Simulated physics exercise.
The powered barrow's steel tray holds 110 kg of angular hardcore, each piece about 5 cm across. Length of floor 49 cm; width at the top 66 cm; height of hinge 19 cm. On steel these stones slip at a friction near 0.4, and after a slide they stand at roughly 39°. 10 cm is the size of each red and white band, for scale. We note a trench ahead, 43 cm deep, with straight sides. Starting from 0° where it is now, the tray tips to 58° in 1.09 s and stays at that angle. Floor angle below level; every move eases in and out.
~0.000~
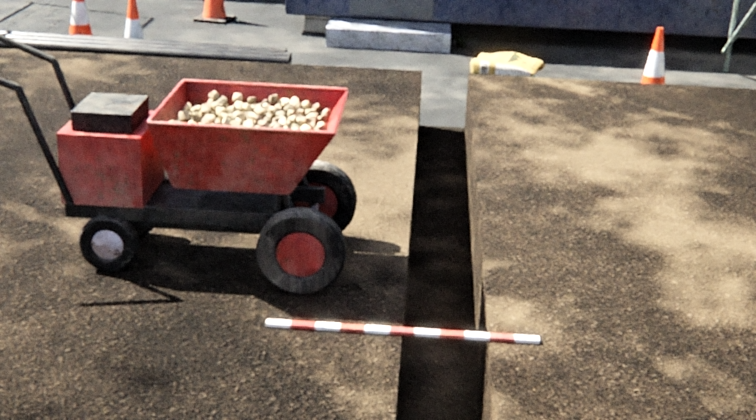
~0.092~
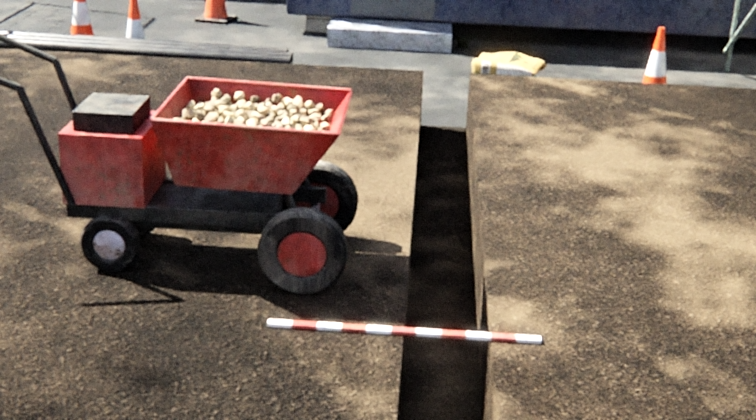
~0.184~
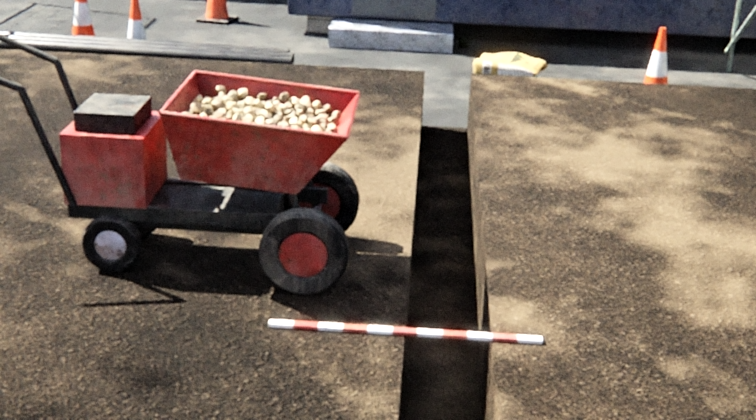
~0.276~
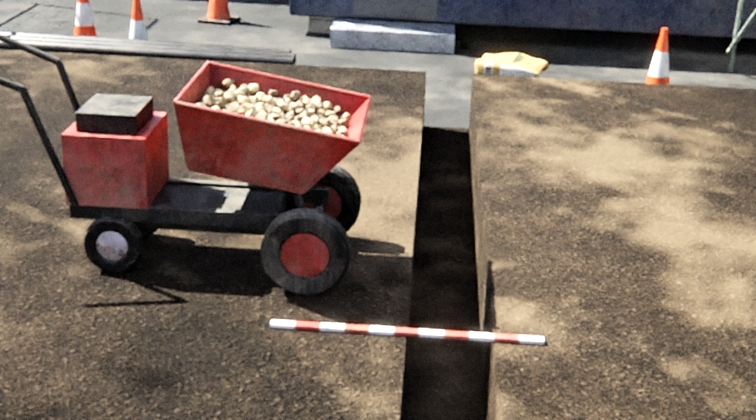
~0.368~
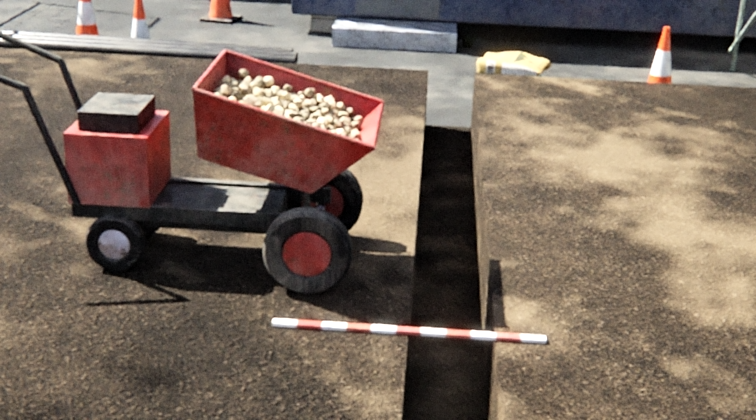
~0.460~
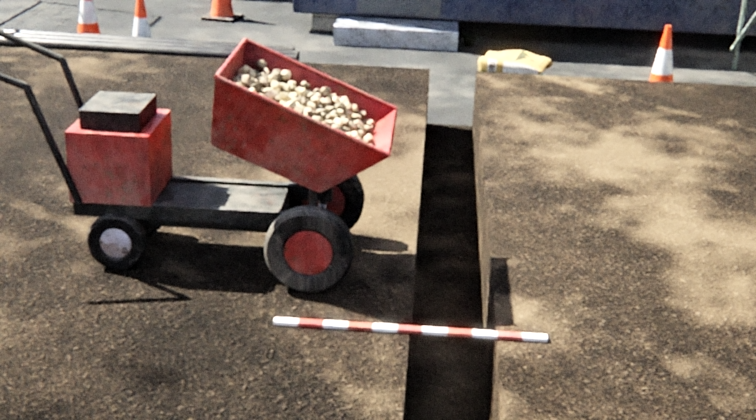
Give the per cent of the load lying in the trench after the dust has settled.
Close to 16 in every hundred.
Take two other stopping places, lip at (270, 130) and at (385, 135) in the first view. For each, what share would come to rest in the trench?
The first start gives about 10 per cent, the second about 5.
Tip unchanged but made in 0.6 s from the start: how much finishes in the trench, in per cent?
It would come to roughly 20 per cent.
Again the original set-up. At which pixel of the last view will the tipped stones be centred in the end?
Around (467, 356).
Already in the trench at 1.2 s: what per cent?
0 per cent or so by then.
After 0.8 s the floor is at 49°; 100 % in the tray; the foremost stones are at (406, 175).
After 1.2 s the floor is at 58°; 98 % in the tray, 2 % in the trench; the foremost stones are at (472, 246).
After 1.5 s the floor is at 58°; 88 % in the tray, 10 % in the trench, 1 % past the trench; the foremost stones are at (530, 283).
After 3.5 s the floor is at 58°; 82 % in the tray, 16 % in the trench, 2 % past the trench; the foremost stones are at (557, 288).
